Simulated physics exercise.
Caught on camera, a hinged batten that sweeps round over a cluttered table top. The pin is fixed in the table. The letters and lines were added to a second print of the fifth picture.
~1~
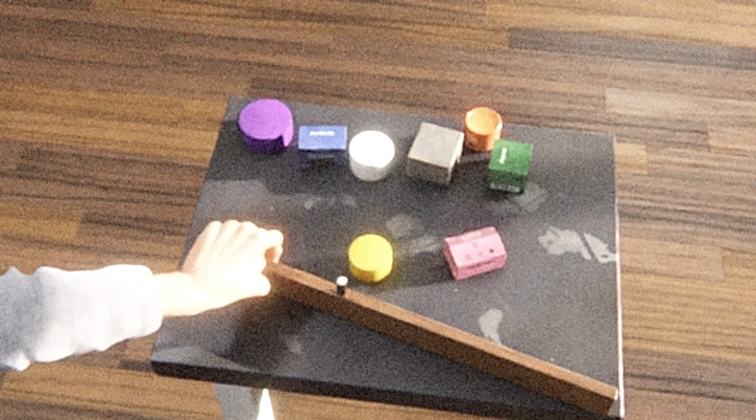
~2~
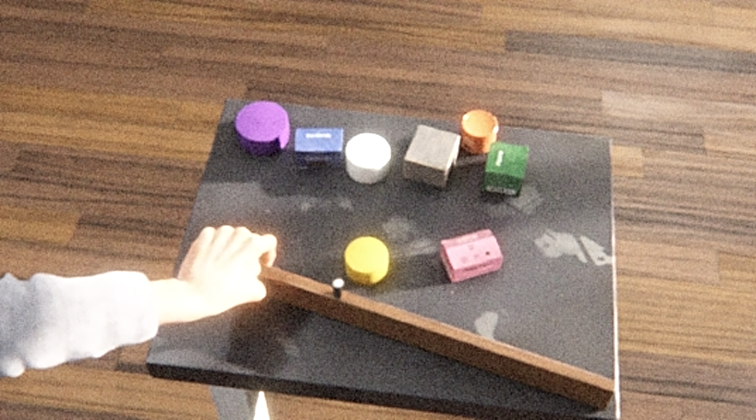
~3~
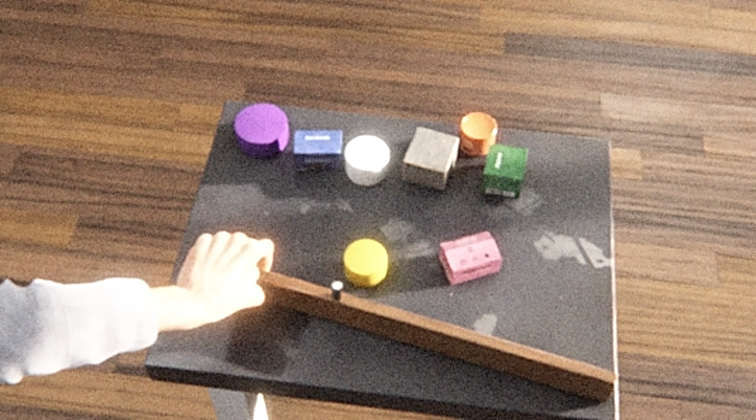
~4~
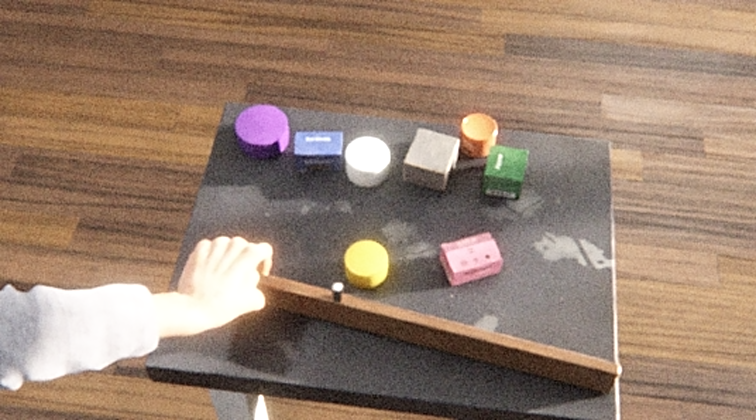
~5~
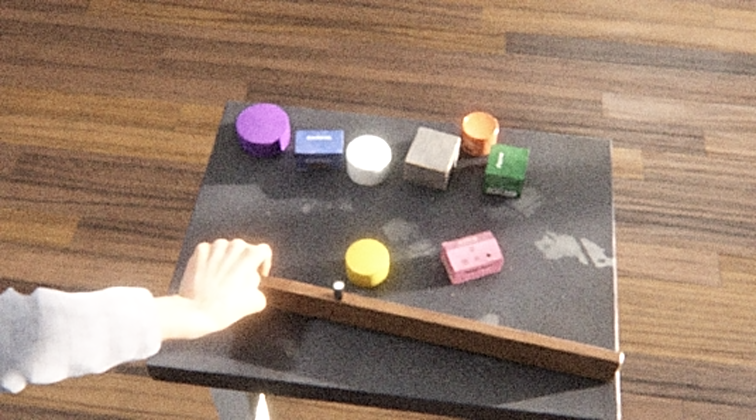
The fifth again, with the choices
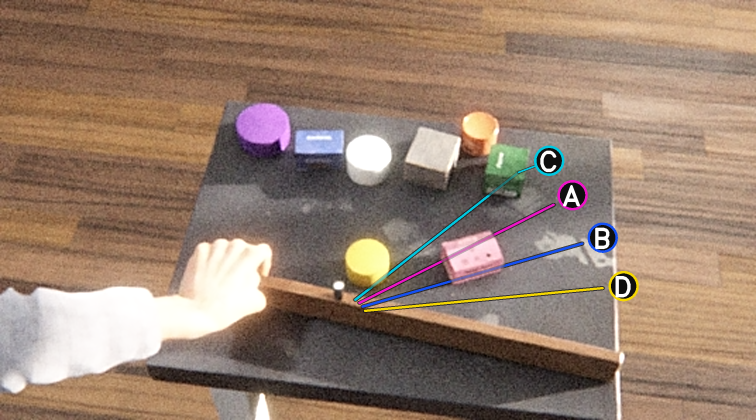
A hand at the left swings a wooden bar slightly upward across a cluttered black table.
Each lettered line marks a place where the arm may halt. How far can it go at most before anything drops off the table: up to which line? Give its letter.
Line C.
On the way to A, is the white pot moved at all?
No.
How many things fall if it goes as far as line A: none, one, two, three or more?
The count is none.
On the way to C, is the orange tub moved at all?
By then, yes.
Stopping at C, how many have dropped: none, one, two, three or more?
By then, none.
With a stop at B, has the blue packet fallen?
By then, no.
On the marked copy, A at (460, 252); B at (475, 275); C at (441, 233); D at (485, 299).
Taking C. A third of the way, arm (482, 281); orange tub (479, 134); purple pot (263, 131).
Two thirds of the way, arm (464, 241); pink box (456, 237); orange tub (479, 134).
When it is over, arm (443, 217); orange tub (472, 125); green box (489, 156); nothing has fallen.
As for the rest, A is safe but short; B is safe but short; D is safe but short.
